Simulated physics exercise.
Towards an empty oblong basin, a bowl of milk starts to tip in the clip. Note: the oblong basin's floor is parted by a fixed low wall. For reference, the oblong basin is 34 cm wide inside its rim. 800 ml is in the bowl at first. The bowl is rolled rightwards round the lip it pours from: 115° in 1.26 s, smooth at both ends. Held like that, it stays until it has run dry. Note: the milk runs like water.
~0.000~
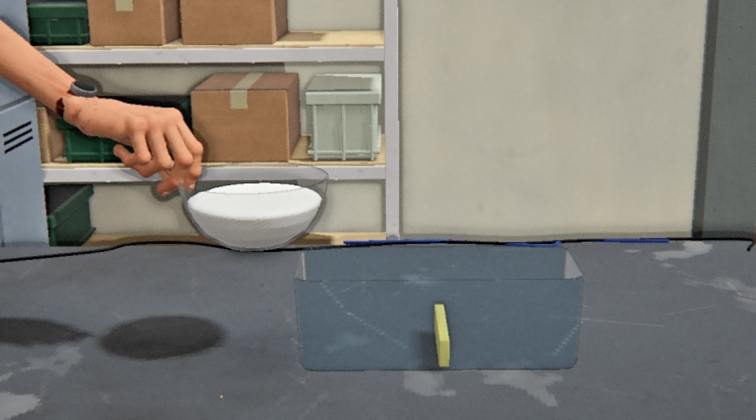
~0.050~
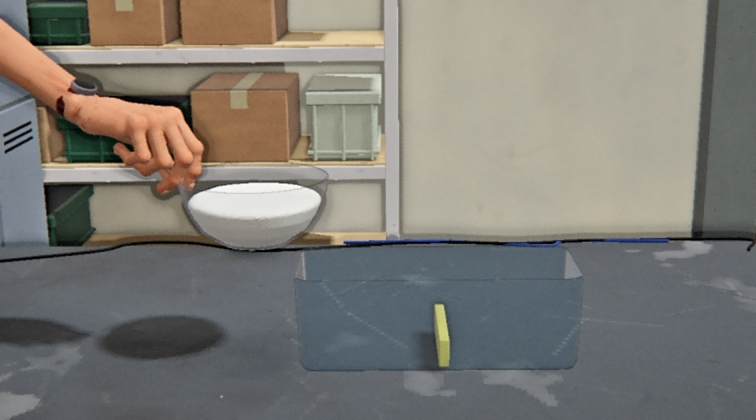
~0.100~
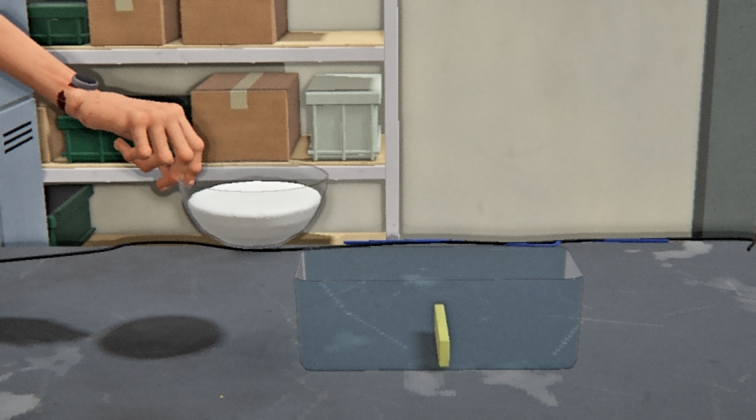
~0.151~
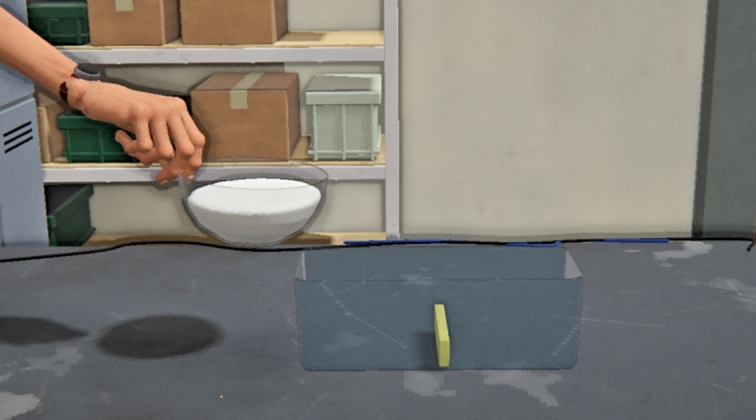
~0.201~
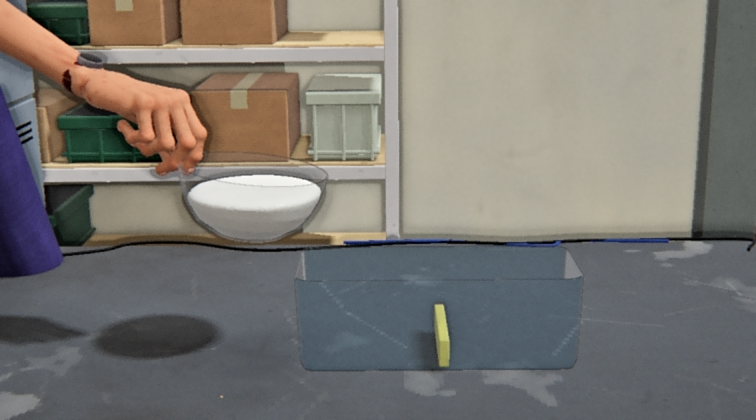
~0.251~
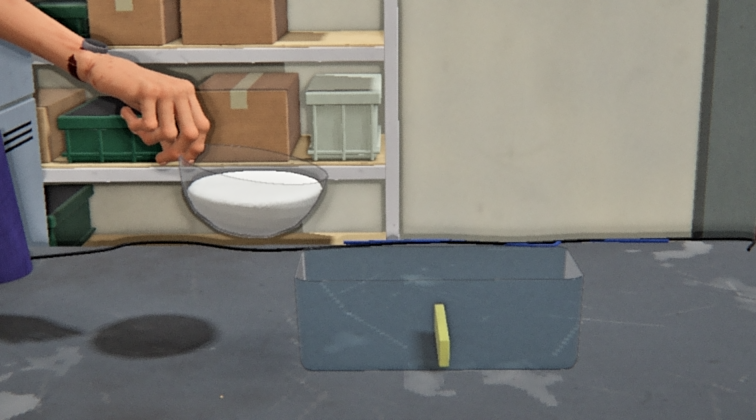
A hand slowly tilting a clear glass bowl of milk slightly rightwards above an empty see-through basin on a grey worktop.
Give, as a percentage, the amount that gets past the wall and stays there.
Past the wall: About 25 %.
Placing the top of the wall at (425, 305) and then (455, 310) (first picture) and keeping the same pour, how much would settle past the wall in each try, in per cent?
I'd put it at about 35 per cent for the first and about 5 per cent for the second.
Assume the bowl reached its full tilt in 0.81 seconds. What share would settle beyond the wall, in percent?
Then you'd be looking at around 35 in a hundred.
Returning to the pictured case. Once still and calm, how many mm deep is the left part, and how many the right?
Around 26 mm deep on the left, around 10 mm deep on the right.
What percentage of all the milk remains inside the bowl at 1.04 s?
I reckon near 0 per cent still sits there.
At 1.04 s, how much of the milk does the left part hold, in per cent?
About 76 percent.
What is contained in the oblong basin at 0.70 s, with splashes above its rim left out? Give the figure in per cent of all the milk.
I'd estimate some 10 percent of the liquid.
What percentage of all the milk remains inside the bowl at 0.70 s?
Close to 54 percent of the liquid remains at that time.
By 0.70 s the tilt is 68° and 54 per cent is still to pour, 9 is left of the wall and 0 right of it.
By 1.04 s the tilt is 106° and 0 per cent is still to pour, 76 is left of the wall and 14 right of it.
By 1.38 s the tilt is 115° and 0 per cent is still to pour, 82 is left of the wall and 17 right of it.
By 1.76 s the tilt is 115° and 0 per cent is still to pour, 75 is left of the wall and 24 right of it.
At rest 74 per cent lies left of the wall, 25 right of it and 1 outside.
